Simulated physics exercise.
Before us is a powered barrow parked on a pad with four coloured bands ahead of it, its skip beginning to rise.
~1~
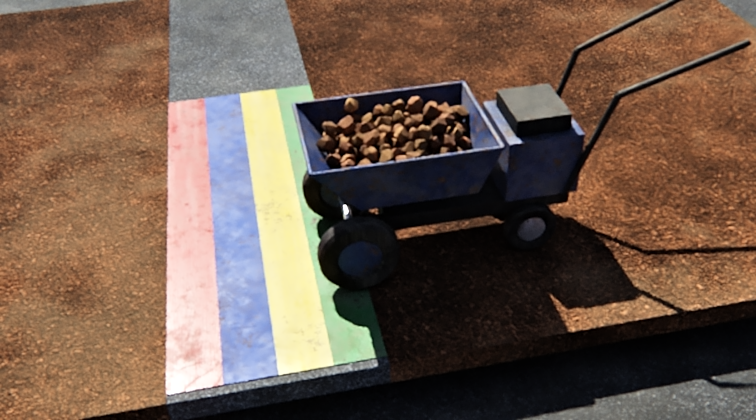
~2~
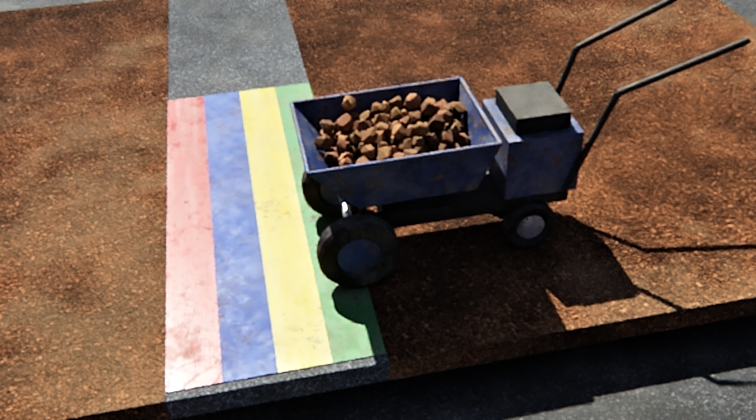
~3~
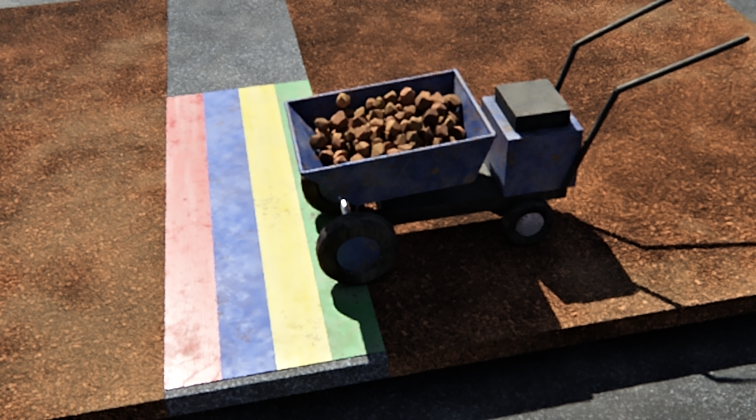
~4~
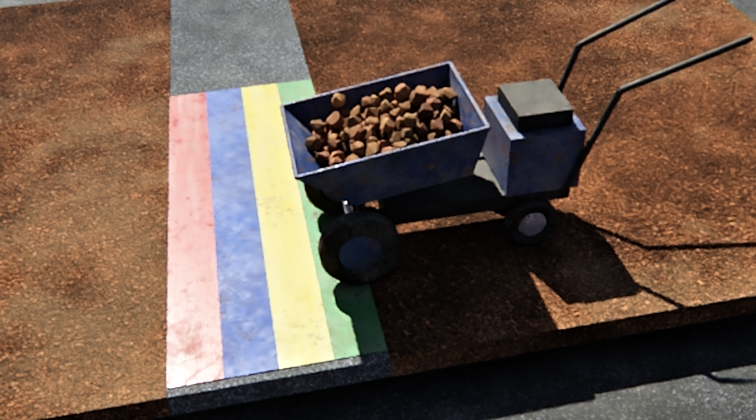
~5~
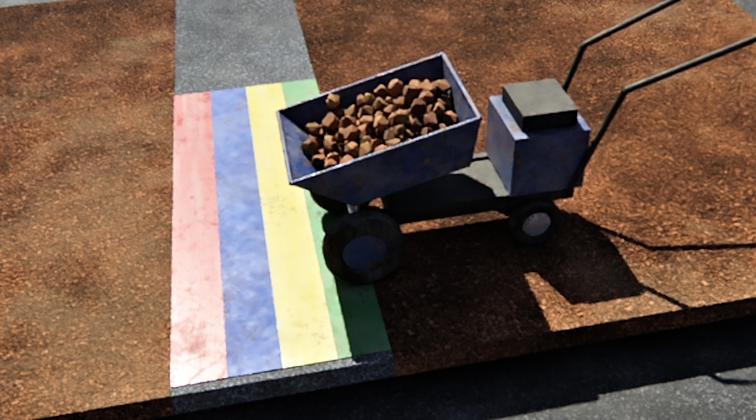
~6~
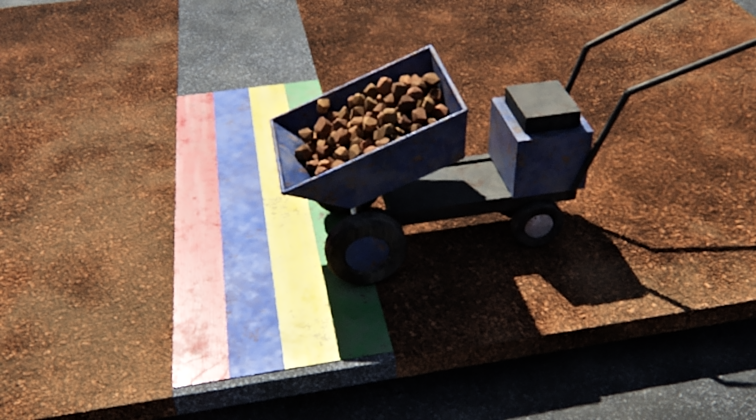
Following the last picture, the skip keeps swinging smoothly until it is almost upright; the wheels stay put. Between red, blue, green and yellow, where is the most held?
On red.
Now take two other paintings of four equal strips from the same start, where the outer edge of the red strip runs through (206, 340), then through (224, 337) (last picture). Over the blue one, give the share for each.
The first gives around 10 %, the second around 0 %.
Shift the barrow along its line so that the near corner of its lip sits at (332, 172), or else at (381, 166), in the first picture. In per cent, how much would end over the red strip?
About 30 and 10 per cent.
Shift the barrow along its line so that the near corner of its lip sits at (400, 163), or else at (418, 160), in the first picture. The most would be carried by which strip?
For the first spot it is that yellow strip, for the second the yellow one.
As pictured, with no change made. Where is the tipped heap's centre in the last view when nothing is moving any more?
About (203, 262).
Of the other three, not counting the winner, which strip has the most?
Rank two: The strip in blue.
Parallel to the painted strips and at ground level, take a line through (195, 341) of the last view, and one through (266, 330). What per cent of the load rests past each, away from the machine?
30 and 80 in a hundred.
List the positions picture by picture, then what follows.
Lip of the skip at (311, 175), level; top of the load at (400, 130), clay clods; green strip at (350, 316); yellow strip at (299, 325); blue strip at (246, 333); red strip at (193, 342), in the first frame.
Lip of the skip at (309, 174), level; top of the load at (397, 127), in the second frame.
Lip of the skip at (302, 174), tipped barely; top of the load at (392, 123), in the third frame.
Lip of the skip at (297, 178), tipped a little; top of the load at (424, 113), in the fourth frame.
Lip of the skip at (291, 184), tipped a little; top of the load at (418, 108), in the fifth frame.
Lip of the skip at (284, 194), tipped clearly; top of the load at (408, 104); green strip at (356, 311); yellow strip at (305, 319); blue strip at (253, 327); red strip at (200, 336), in the sixth frame.
Soon, skip tipped steeply; all in the skip.
A while on, skip tipped right over; about two thirds in the skip; about a quarter over the blue strip; a small part over the red strip; a stray few falling.
Towards the end, skip tipped right over; about a quarter in the skip; about a quarter over the blue strip; about a third over the red strip; about a quarter off the paint.
Finally, skip tipped right over; about a quarter in the skip; none over the green strip; none over the yellow strip; about a quarter over the blue strip; about a third over the red strip; about a quarter off the paint.
